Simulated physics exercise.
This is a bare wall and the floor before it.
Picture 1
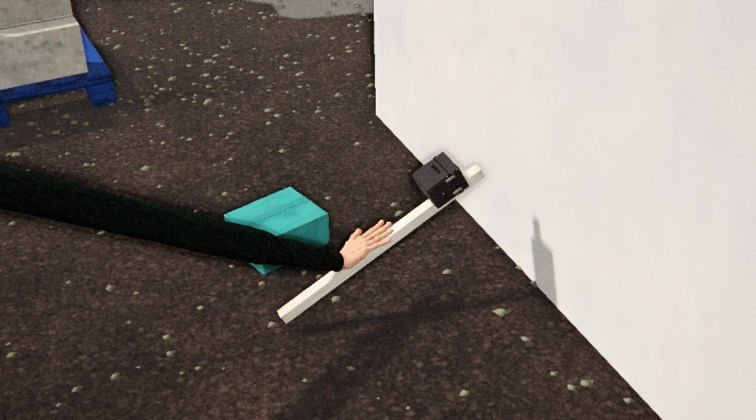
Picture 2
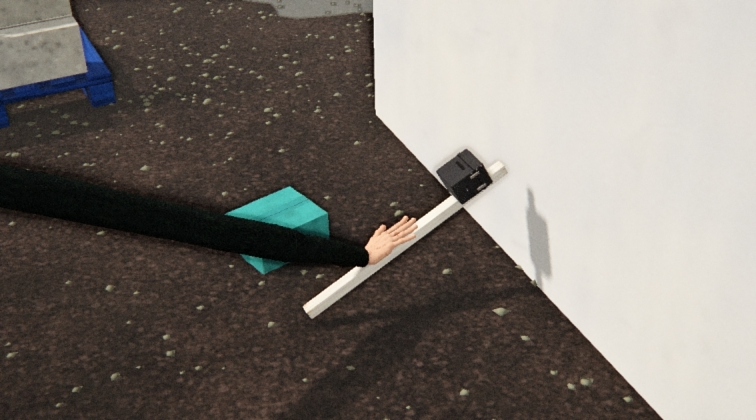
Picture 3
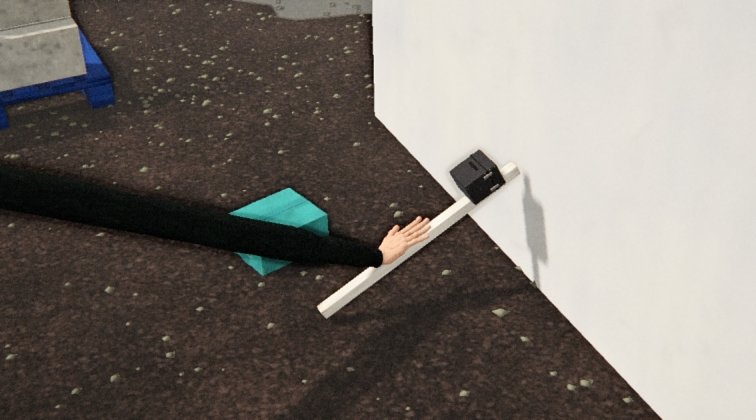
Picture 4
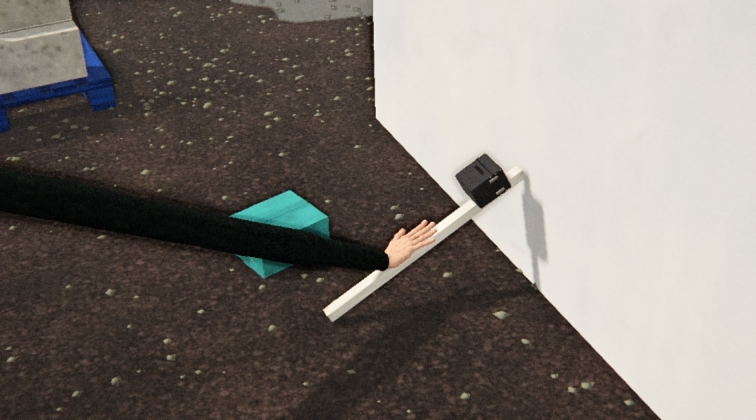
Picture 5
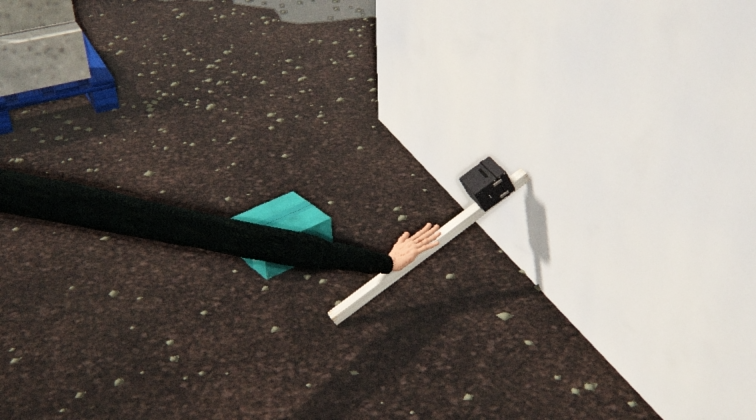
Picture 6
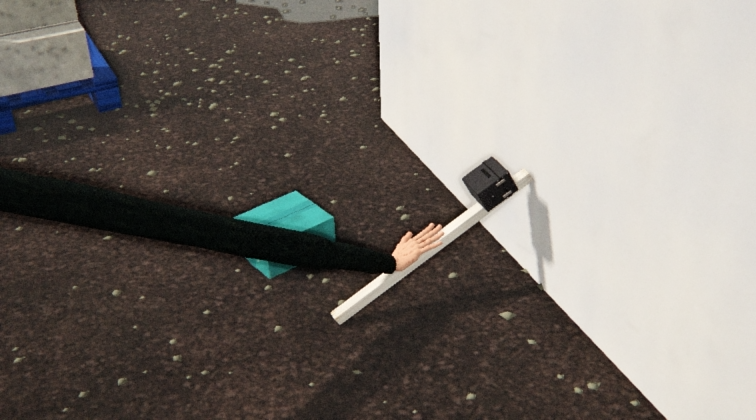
On dark, speckled ground in front of a bare white wall, a hand on a long black sleeve moved a white pole with a small black box on it slightly right, until it leant on the wall.
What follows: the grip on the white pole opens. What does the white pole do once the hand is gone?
As it turns out, it gives way.
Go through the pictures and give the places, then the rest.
Not yet at the wall; white pole (381, 244); turquoise box (277, 229), in the first picture.
Not yet at the wall; white pole (406, 239); turquoise box (277, 229), in the second picture.
Not yet at the wall; white pole (419, 240); turquoise box (277, 230), in the third picture.
Not yet at the wall; white pole (425, 243); turquoise box (278, 233), in the fourth picture.
Leant on the wall, still held; white pole (429, 246); turquoise box (280, 234), in the fifth picture.
Leant on the wall, still held; white pole (432, 246); turquoise box (283, 234), in the sixth picture.
Then, 0.30 s after the last picture, white pole leaning 17° more than when let go near (423, 276).
Then, 0.40 s after the last picture, white pole leaning 28° more than when let go near (421, 293).
At rest, moved from the start, white pole; turquoise box in place. Seen from the same camera at the end, white pole near (421, 294). The pole slides down.
